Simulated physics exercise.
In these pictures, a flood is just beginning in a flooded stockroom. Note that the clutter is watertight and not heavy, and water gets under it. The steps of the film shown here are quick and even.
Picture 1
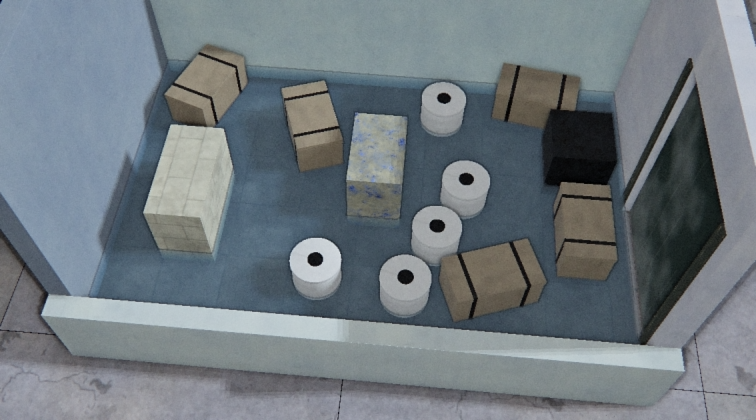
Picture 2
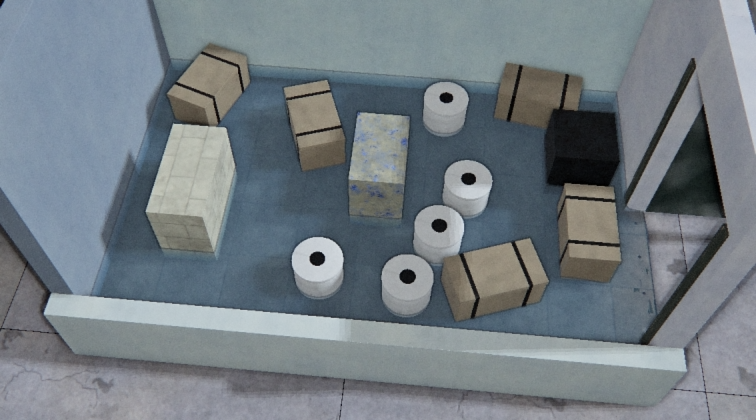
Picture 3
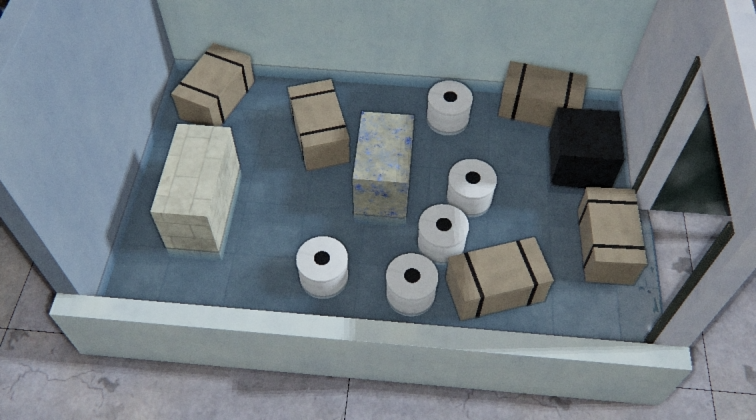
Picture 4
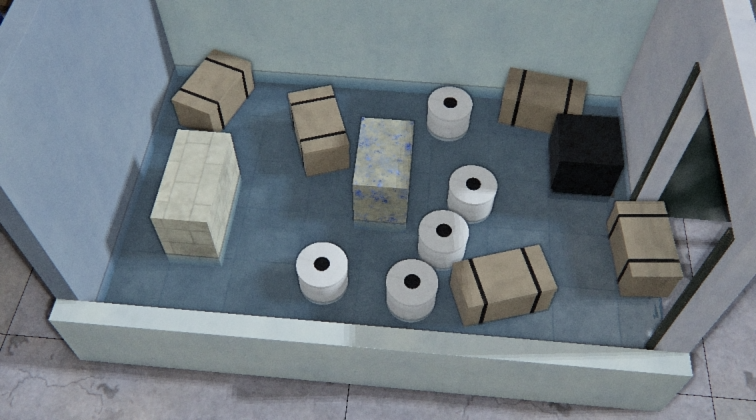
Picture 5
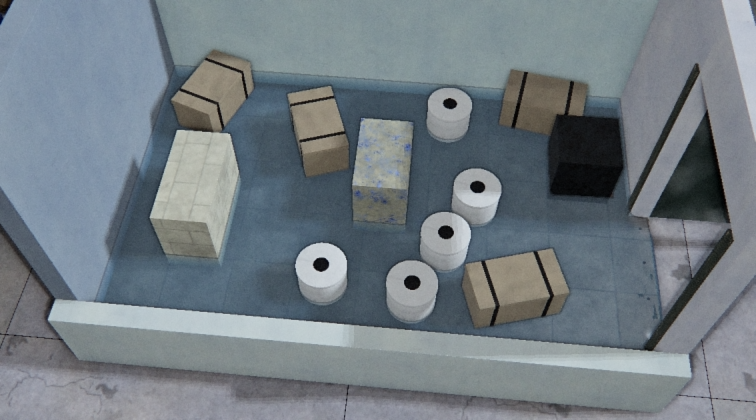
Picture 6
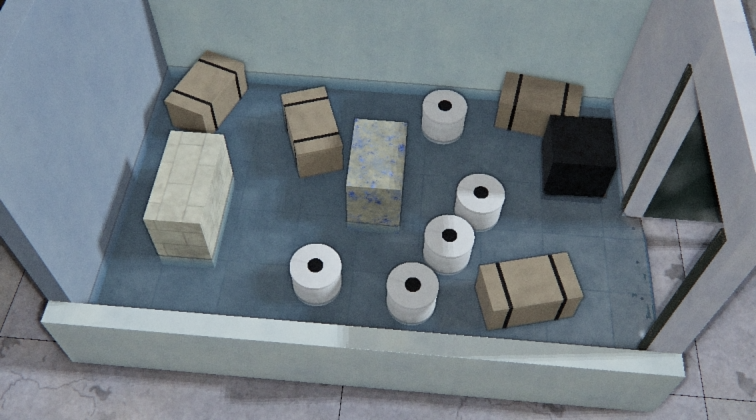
A strapped tan box drifted right across the blue floor to the opening in the wall and went out of sight, then another near the front edged right while most other things barely shifted.
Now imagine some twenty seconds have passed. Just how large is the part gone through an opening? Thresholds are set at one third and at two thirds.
I would say two thirds or above.
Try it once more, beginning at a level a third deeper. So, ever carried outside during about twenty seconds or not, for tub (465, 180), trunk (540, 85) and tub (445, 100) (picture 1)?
Going item by item, that's exited, then still there, then exited.
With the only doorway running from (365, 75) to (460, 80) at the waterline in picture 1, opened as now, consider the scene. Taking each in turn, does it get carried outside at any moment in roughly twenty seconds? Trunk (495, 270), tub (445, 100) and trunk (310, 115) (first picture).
Lab log - 1: Retained; 2: Escaped; 3: Escaped.
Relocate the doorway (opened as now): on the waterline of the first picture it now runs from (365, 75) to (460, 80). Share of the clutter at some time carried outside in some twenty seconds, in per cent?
Roughly 60 in a hundred.
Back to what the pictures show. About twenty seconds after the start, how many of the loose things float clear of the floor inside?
I make it 3.
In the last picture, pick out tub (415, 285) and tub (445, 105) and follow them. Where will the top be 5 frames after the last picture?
Estimated: (500, 301); (475, 131).
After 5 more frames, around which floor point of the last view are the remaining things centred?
Somewhere near (435, 213) in the last view.
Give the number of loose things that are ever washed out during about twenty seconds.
7 in total.
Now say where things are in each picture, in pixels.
In the first picture, a trunk at (494, 270) floats; a tub at (466, 180), afloat; 0 of 10 have shifted.
In the second picture, a trunk at (496, 270) floats; a tub at (469, 179) floats; 0 of 10 have shifted.
In the third picture, a trunk at (501, 269), afloat; a tub at (473, 178), afloat; 1 of 10 have shifted.
In the fourth picture, a trunk at (505, 275) floats, close to its start; a tub at (473, 184), afloat; 1 of 10 have shifted.
In the fifth picture, a trunk at (517, 278), afloat, close to its start; a tub at (478, 188) floats, close to its start; 3 of 10 have shifted.
In the sixth picture, a trunk at (531, 281) floats, a stride from its start; a tub at (481, 193), afloat, close to its start; 5 of 10 have shifted.
A moment on, 2 of 10 are out; 8 afloat.
Next, 6 of 10 are out; 4 afloat.
Later, 7 of 10 are out; 3 afloat.
In the end, 7 of 10 are out; 3 afloat.
